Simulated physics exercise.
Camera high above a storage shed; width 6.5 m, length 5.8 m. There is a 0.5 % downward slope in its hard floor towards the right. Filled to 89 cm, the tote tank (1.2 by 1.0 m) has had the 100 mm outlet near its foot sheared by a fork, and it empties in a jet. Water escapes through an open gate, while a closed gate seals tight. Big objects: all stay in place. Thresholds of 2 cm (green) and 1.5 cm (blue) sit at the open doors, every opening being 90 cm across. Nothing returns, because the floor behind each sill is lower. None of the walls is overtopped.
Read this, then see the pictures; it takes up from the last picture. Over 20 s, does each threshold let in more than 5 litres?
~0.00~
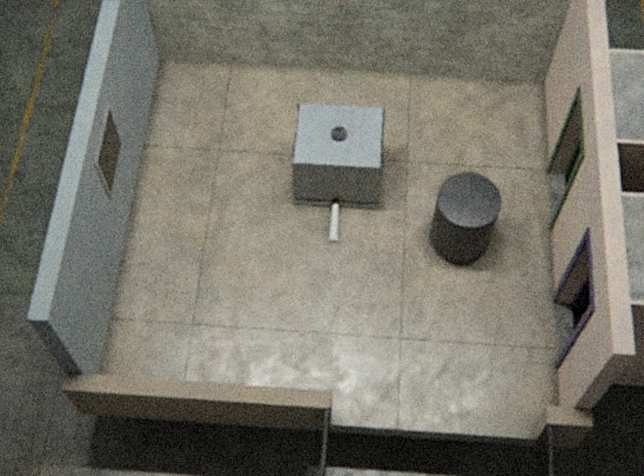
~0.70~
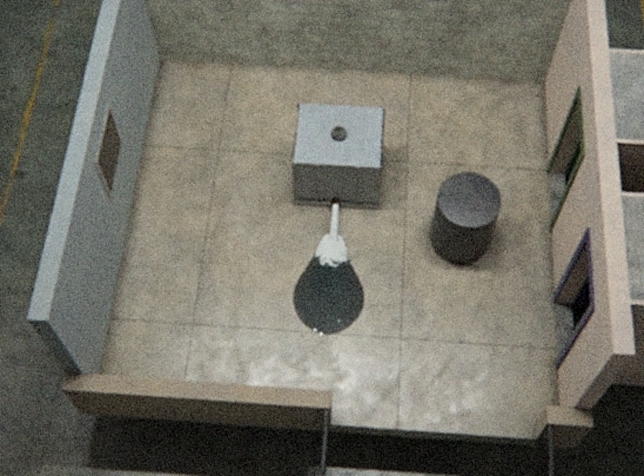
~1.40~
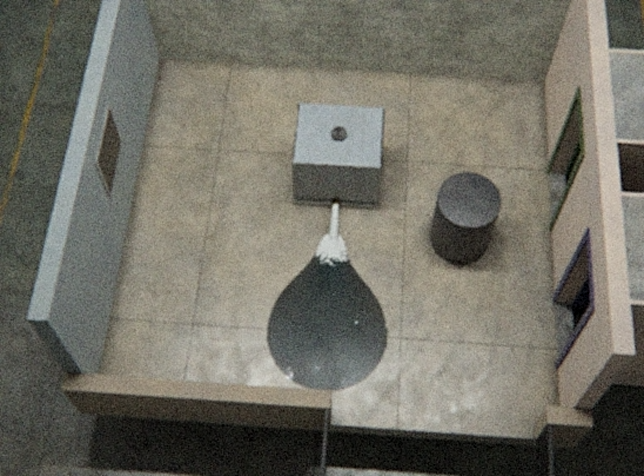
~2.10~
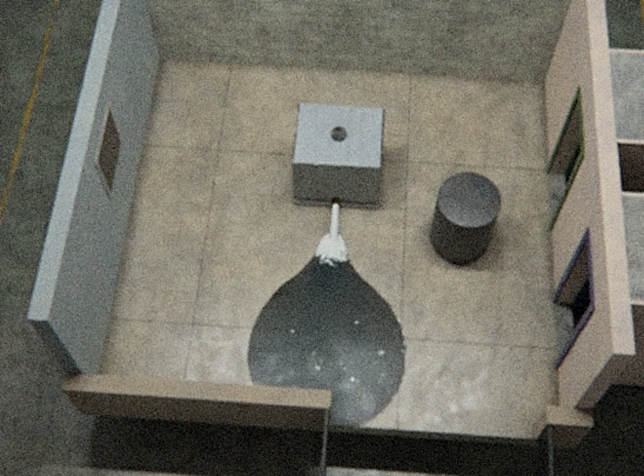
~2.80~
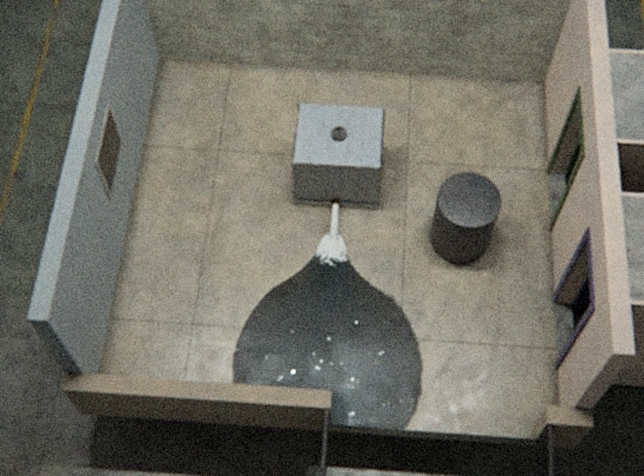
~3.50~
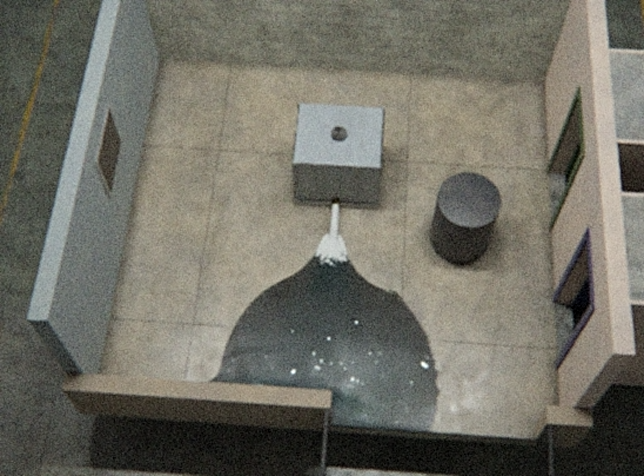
Green door: No; blue door: No.
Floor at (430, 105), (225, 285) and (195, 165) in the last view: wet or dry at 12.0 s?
Respectively: Clear, covered and clear.
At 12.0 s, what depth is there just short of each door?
Depth (cm) - green: 0.0, blue: 0.2.
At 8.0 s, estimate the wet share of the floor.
About 25 percent.
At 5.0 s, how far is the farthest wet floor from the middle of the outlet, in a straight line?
About 4.0 metres.
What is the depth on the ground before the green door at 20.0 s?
A ruler would show around 0.2 cm.
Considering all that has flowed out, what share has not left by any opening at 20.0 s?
Roughly 60 per cent.
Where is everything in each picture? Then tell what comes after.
In the first picture, the jet has just started at (335, 217); the ground is still dry.
In the second picture, from the spout at (335, 217) the water has spread over 1.0 m2; its tip is at (317, 329), and it is 1.4 cm deep on average.
In the third picture, from the spout at (335, 217) the water has spread over 2.6 m2; its tip is at (304, 384), and it is 1.2 cm deep on average.
In the fourth picture, the jet leaves at (335, 217); the sheet reaches a hidden place, 3.5 m away, and wets 4.0 m2.
In the fifth picture, the jet leaves at (335, 217); the sheet reaches a hidden place, 3.6 m away, and wets 4.7 m2.
In the sixth picture, the jet leaves at (335, 217); the sheet reaches a hidden place, 3.8 m away, and wets 5.3 m2.
After 5.0 s water covers 15 % of the floor and is deepest (5 cm) near (328, 245); green door not reached, blue door not reached.
After 8.0 s water covers 25 % of the floor and is deepest (4 cm) near (328, 245); green door not reached, blue door not reached.
After 12.0 s water covers 35 % of the floor and is deepest (4 cm) near (328, 245); green door not reached, blue door not reached.
After 16.0 s water covers 45 % of the floor and is deepest (4 cm) near (328, 245); green door not reached, blue door 1.2 cm at the sill, 0 L in.
After 20.0 s water covers 55 % of the floor and is deepest (4 cm) near (328, 245); green door not reached, blue door 1.4 cm at the sill, 0 L in.
